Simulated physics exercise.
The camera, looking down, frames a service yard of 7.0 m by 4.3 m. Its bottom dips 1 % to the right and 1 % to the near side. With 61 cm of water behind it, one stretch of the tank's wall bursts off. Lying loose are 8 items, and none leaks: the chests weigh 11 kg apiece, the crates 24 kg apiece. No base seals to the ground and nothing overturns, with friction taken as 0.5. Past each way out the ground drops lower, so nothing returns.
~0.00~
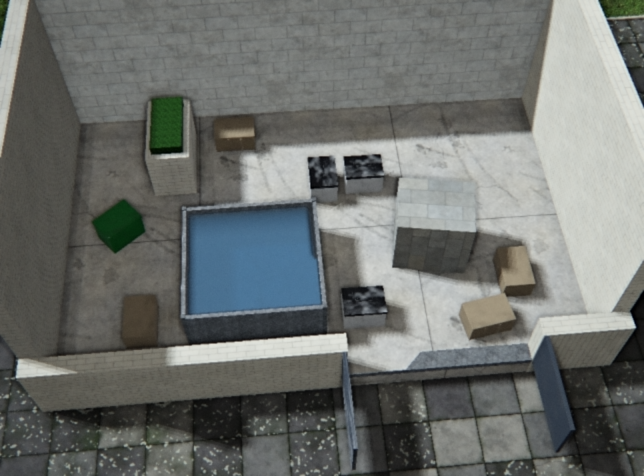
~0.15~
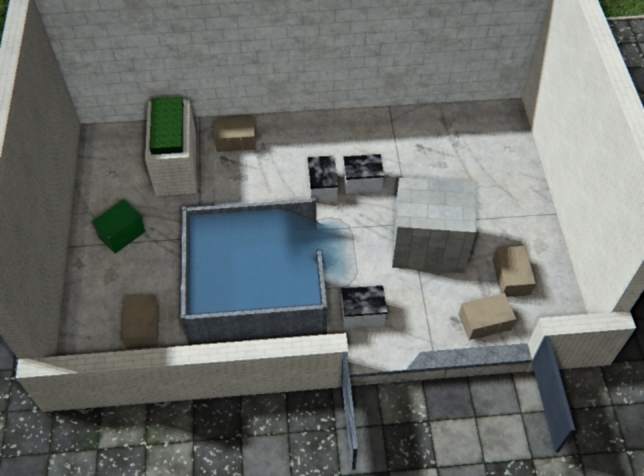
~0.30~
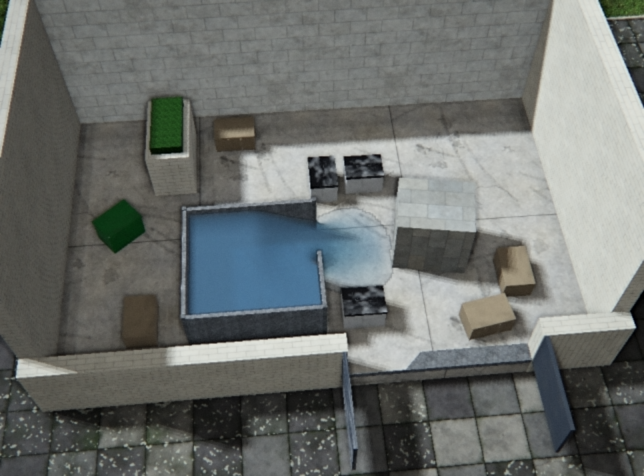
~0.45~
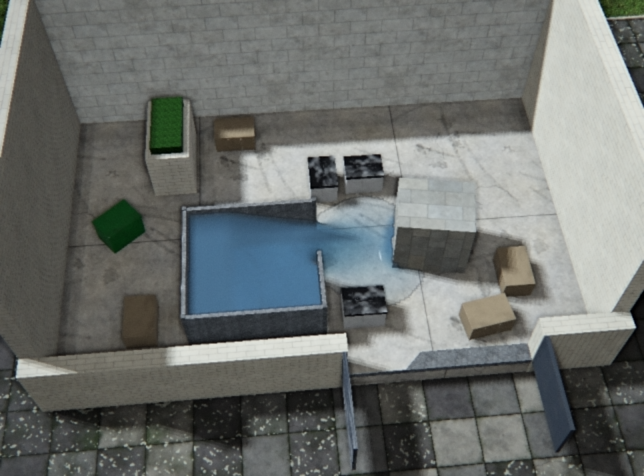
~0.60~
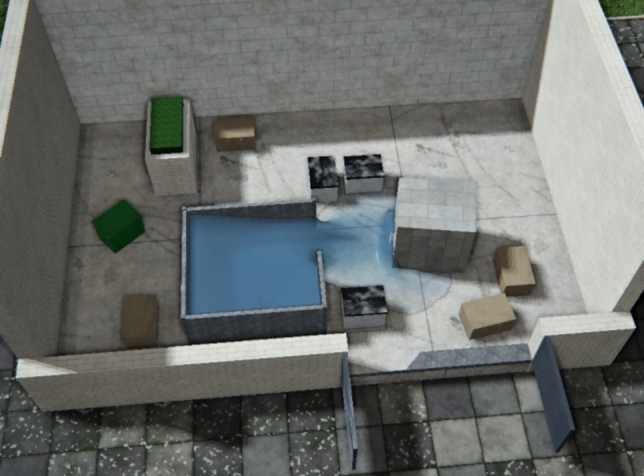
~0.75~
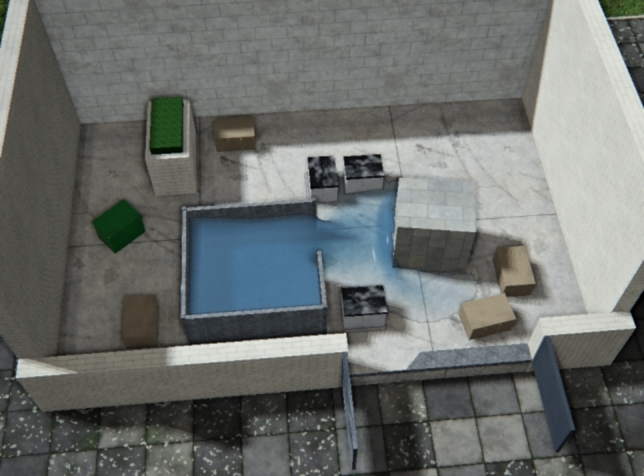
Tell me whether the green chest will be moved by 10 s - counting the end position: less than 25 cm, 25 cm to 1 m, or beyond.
As for the green chest, it stays about where it started.
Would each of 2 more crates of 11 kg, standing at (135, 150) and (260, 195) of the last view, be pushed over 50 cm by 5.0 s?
In the order asked: Shy of the mark; shy of the mark.
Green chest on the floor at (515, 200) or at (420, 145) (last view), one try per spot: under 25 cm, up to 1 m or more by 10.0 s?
Try one, it is swept a long way; try two, it is swept a long way.
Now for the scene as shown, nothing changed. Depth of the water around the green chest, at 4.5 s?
I'd put it at about 0 cm.
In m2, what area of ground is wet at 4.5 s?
Somewhere around 19 m2, roughly.
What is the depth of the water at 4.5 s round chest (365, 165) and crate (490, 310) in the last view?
About 3 and 4 cm.
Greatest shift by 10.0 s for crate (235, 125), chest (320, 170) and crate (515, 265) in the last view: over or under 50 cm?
The first never reached the threshold, the second never reached the threshold, and the third never reached the threshold.
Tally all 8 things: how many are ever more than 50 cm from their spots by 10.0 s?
The number is 1.
After 2.0 s the green chest is near (116, 218), 0.0 m from its start, aground; 0 of 8 are out; 0 afloat.
After 4.5 s the green chest is near (116, 218), 0.0 m from its start, aground; 0 of 8 are out; 0 afloat.
After 7.0 s the green chest is near (116, 218), 0.0 m from its start, aground; 0 of 8 are out; 1 afloat.
After 10.0 s the green chest is near (116, 218), 0.0 m from its start, aground; 0 of 8 are out; 0 afloat.
